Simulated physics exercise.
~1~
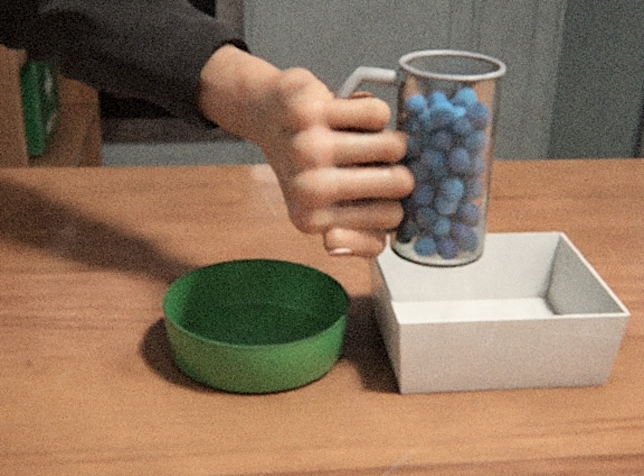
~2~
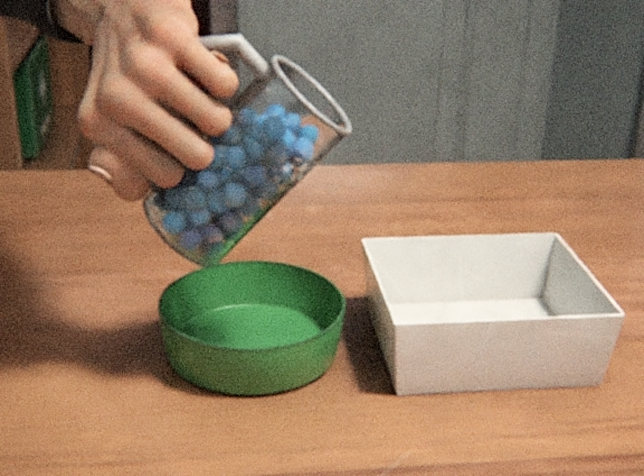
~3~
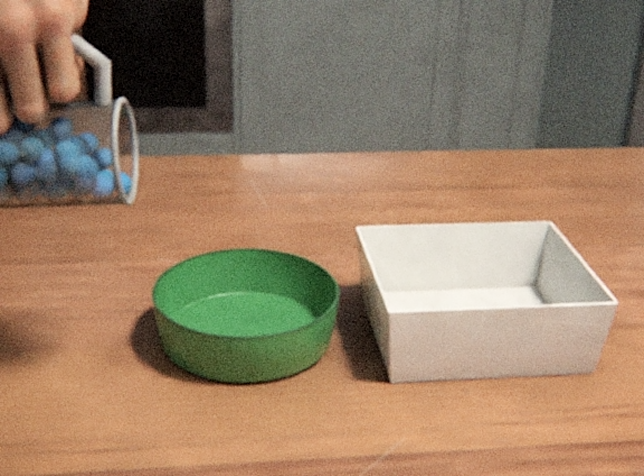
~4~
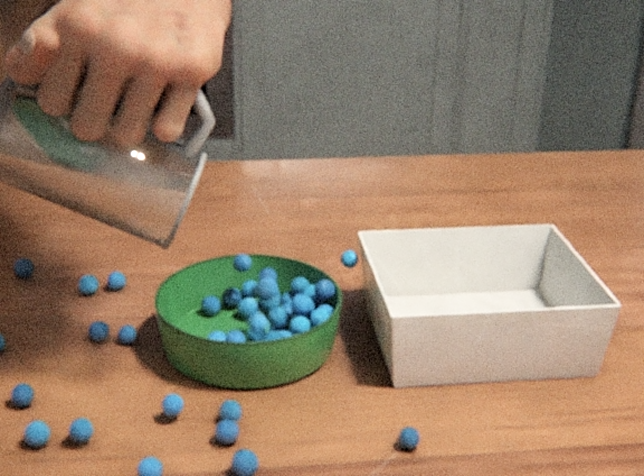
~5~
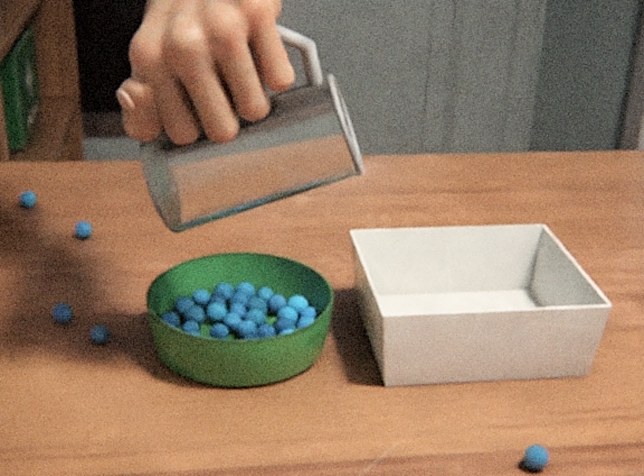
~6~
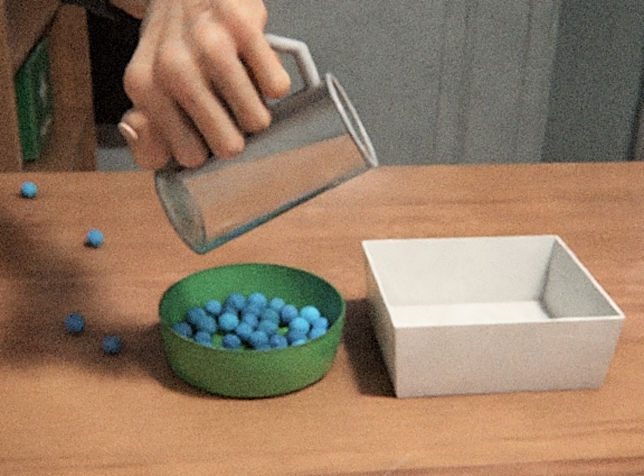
On a wooden table, a hand moves a clear cup left and tips blue balls into a green dish, many scattering outside.
